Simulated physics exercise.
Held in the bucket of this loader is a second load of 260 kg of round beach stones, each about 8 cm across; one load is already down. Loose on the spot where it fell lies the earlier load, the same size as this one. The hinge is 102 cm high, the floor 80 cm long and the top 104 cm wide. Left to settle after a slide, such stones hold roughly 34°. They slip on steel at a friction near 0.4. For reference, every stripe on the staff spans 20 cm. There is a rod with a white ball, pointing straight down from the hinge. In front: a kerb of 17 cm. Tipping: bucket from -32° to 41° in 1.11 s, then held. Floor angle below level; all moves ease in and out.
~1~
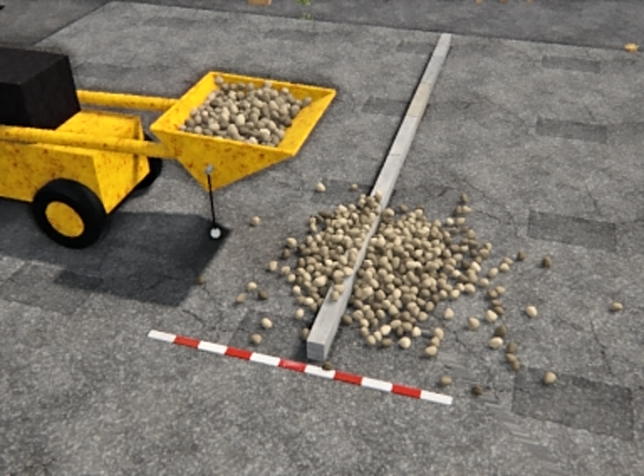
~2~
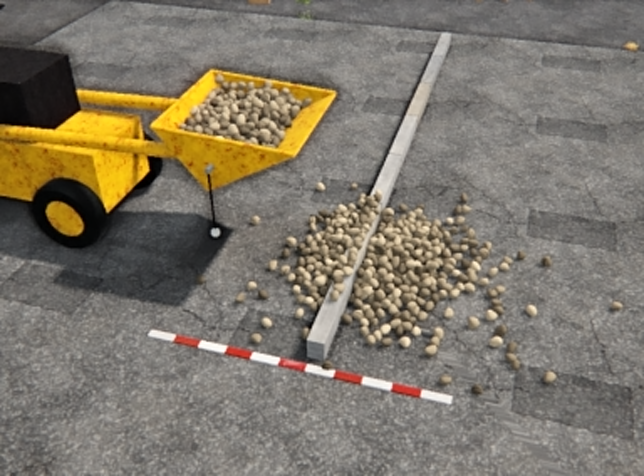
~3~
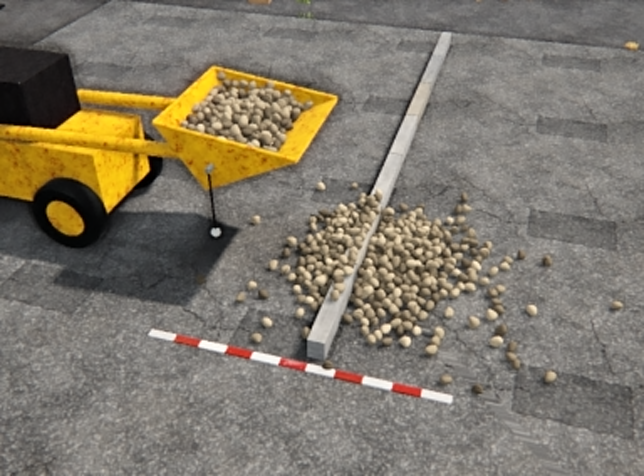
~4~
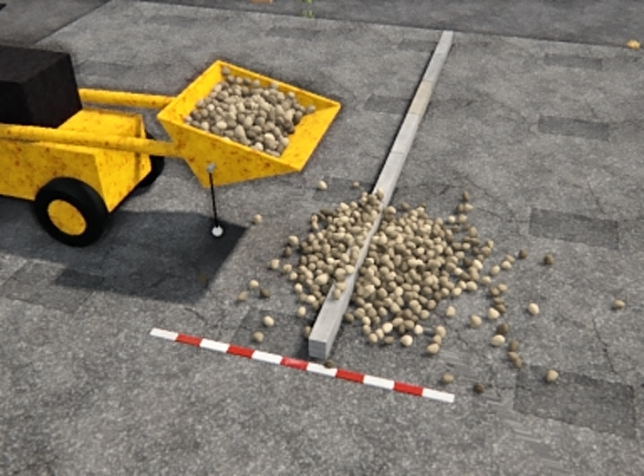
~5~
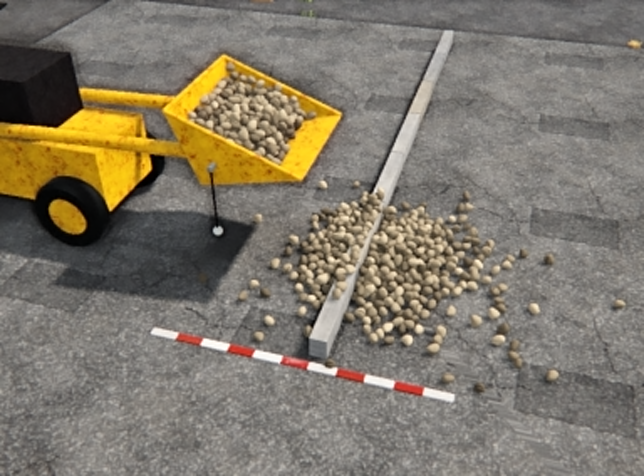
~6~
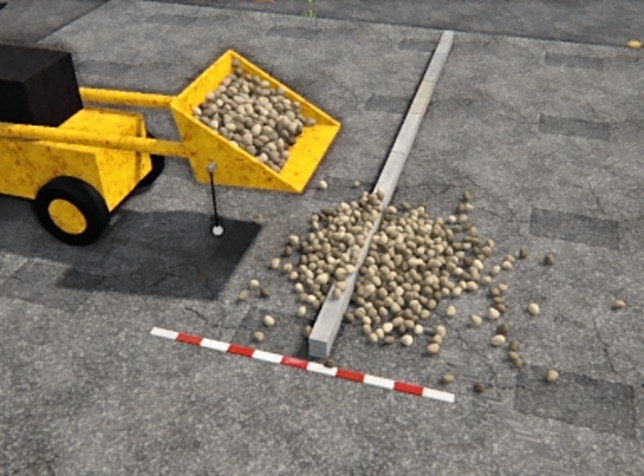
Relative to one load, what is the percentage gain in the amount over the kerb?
A gain of about 8 per cent.
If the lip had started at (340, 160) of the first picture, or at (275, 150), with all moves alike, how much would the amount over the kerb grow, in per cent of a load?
First place: Roughly 60 %; second place: Roughly 0 %.
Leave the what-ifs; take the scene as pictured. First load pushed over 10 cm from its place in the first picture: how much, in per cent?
Some 5 percent, give or take.
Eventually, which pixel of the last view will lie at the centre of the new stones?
Around (323, 240).
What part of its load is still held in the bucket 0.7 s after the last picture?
About 45 per cent is held.
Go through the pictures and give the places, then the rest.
Lip at (293, 154), floor tilted -32°, highest stones at (255, 98). The earlier load is highest near (362, 225), 24 cm above ground level, 36 % on this side of the kerb, 64 % over the kerb, in the first frame.
Lip at (294, 155), floor tilted -31°, highest stones at (256, 96), in the second frame.
Lip at (296, 161), floor tilted -26°, highest stones at (234, 93), in the third frame.
Lip at (300, 169), floor tilted -20°, highest stones at (221, 90), in the fourth frame.
Lip at (301, 180), floor tilted -13°, highest stones at (224, 86), in the fifth frame.
Lip at (300, 191), floor tilted -4°, highest stones at (229, 82), in the sixth frame.
Then, 0.4 s after the last picture the floor is at 29°; in per cent of one load, 99 in the bucket, 37 on this side of the kerb, 64 over the kerb; the foremost stones are at (562, 310).
Then, 0.7 s after the last picture the floor is at 41°; in per cent of one load, 45 in the bucket, 92 on this side of the kerb, 64 over the kerb; the foremost stones are at (562, 310).
Then, 1.1 s after the last picture the floor is at 41°; in per cent of one load, 3 in the bucket, 129 on this side of the kerb, 68 over the kerb; the foremost stones are at (562, 310).
Then, 3.6 s after the last picture the floor is at 41°; in per cent of one load, 0 in the bucket, 128 on this side of the kerb, 72 over the kerb; the foremost stones are at (562, 310). Net gain over the kerb, 8.
